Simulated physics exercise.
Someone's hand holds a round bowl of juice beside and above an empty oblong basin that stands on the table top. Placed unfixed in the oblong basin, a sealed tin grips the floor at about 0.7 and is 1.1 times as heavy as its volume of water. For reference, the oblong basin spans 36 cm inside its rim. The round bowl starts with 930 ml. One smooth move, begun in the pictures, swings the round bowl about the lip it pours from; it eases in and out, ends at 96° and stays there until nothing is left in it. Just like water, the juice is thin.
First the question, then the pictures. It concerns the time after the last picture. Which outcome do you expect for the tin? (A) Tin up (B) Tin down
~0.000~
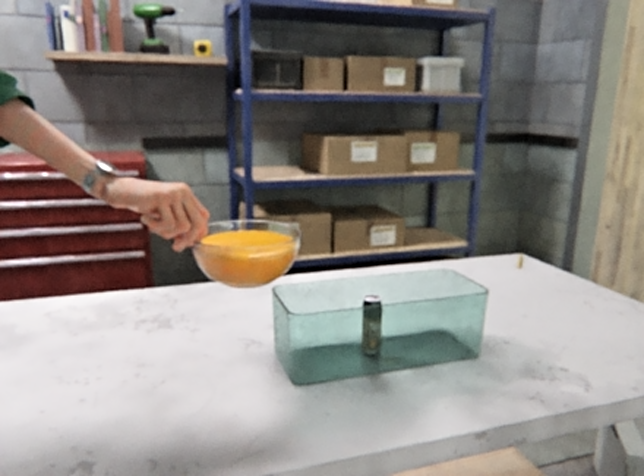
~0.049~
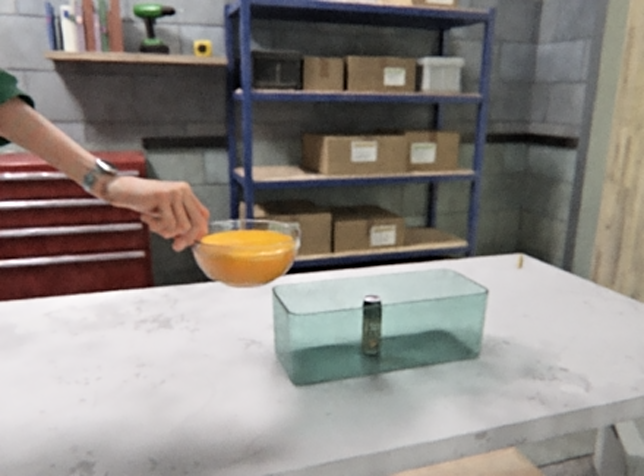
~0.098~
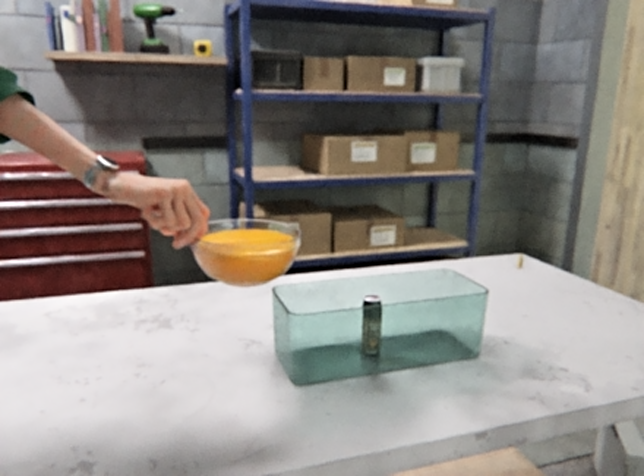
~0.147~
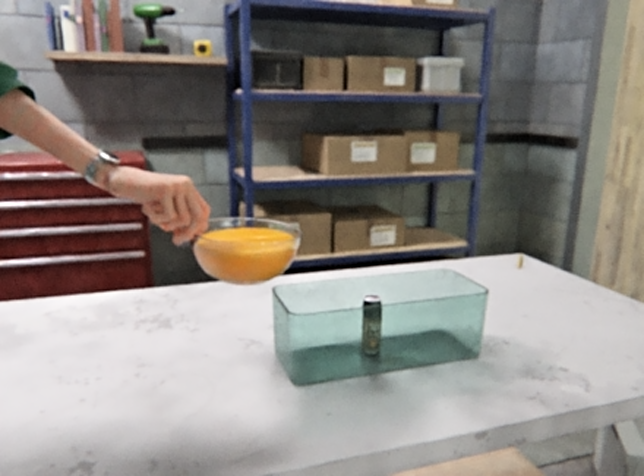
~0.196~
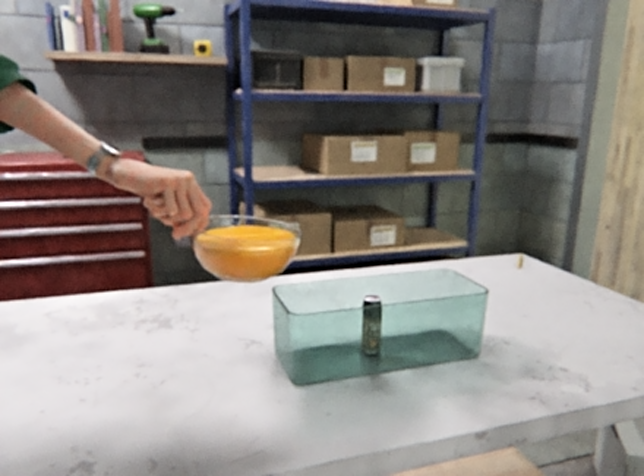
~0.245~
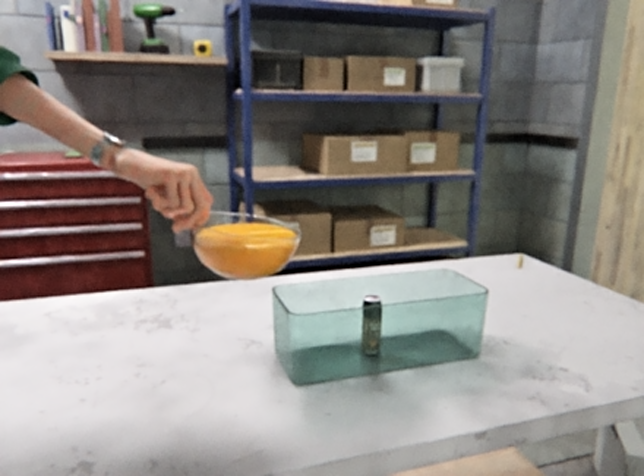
(B) Tin down.
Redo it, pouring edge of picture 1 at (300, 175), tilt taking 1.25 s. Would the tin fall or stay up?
Then it remains upright.
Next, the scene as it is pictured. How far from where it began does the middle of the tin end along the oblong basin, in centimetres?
Roughly 7.5 cm.
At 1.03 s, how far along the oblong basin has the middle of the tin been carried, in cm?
The tin has gone some 1 cm.
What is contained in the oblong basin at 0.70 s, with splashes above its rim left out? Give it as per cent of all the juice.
Roughly 10 percent.
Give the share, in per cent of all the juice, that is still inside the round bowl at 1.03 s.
Around 6 in a hundred.
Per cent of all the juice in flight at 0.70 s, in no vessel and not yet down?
I'd put it at about 32 percent.
Then, 0.70 s in, the tilt is 57° and 59 per cent is still to pour; the tin stands where it began.
Then, 1.03 s in, the tilt is 89° and 6 per cent is still to pour; the tin leans 12°.
Then, 1.37 s in, the tilt is 96° and 0 per cent is still to pour; the tin lies on its side.
Then, 1.75 s in, the tilt is 96° and 0 per cent is still to pour; the tin lies on its side.
Finally, the tin lies on its side.
